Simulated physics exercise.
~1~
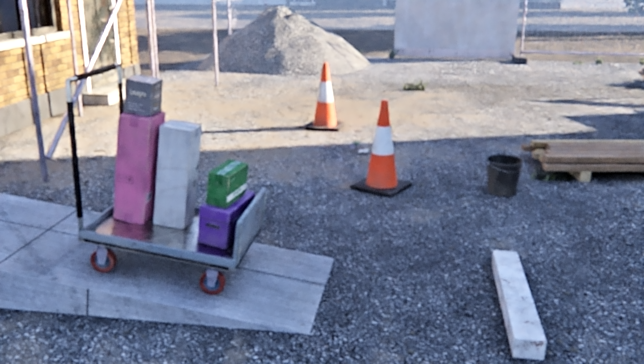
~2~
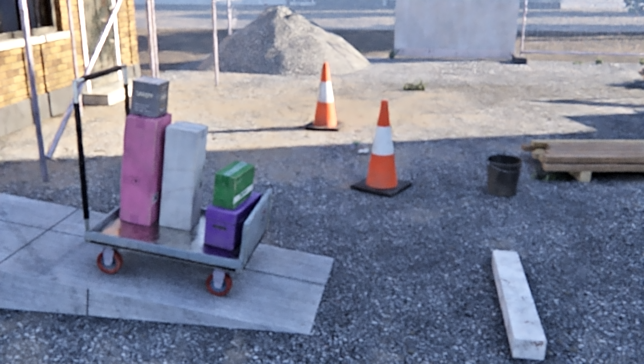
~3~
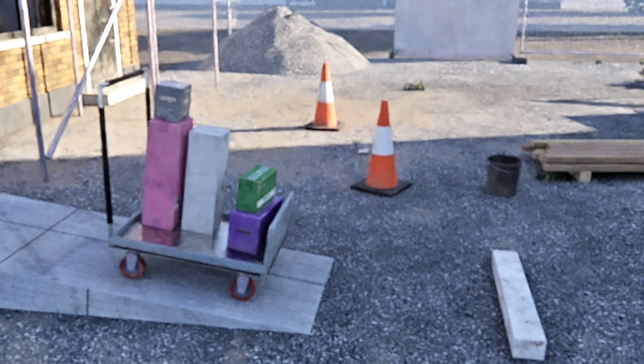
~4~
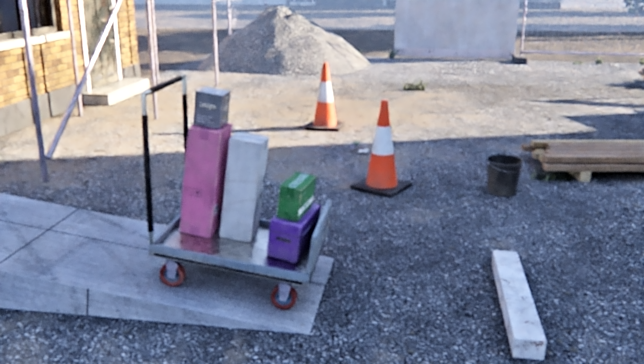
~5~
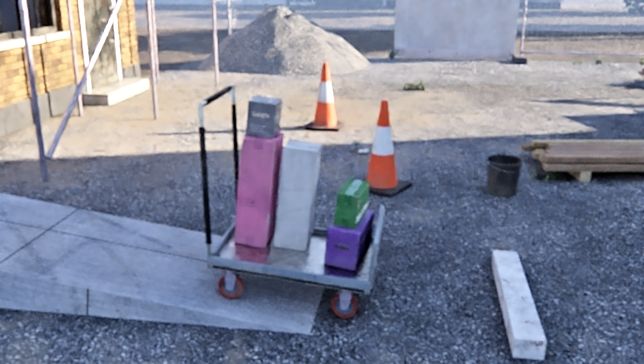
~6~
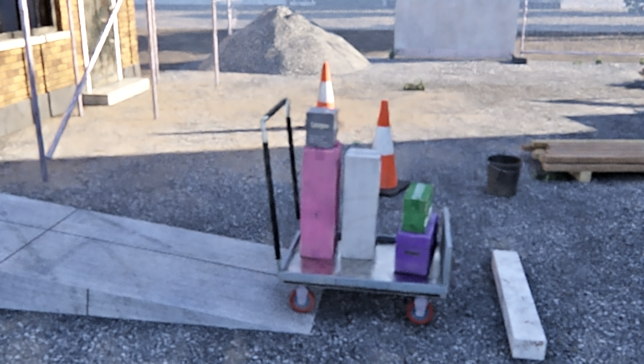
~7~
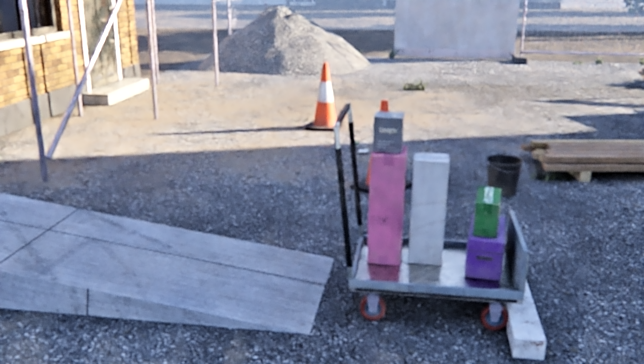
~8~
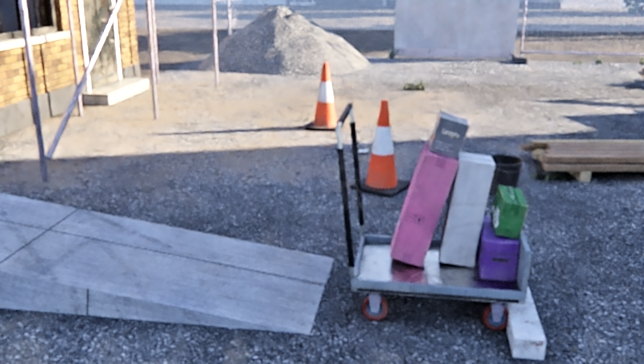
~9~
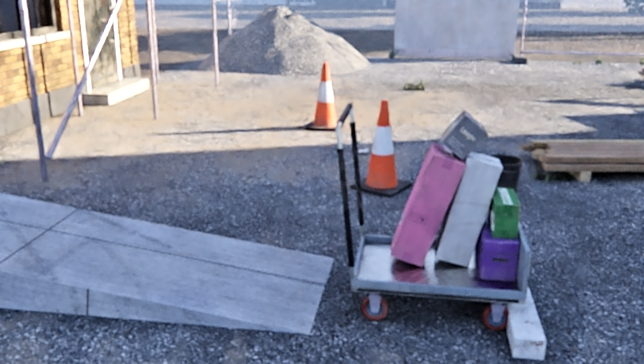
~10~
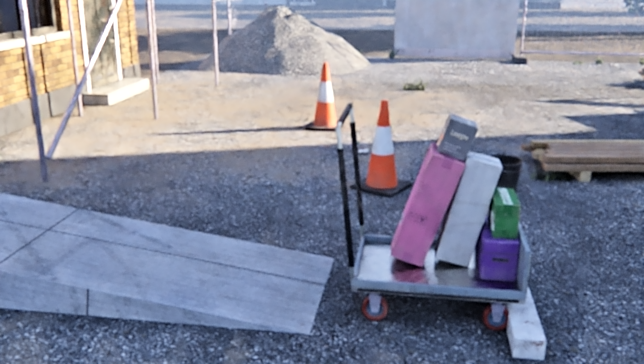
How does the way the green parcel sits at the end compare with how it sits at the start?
At the start the green parcel is tilted along with the trolley on the ramp, while at the end it sits upright on the trolley at the kerb.
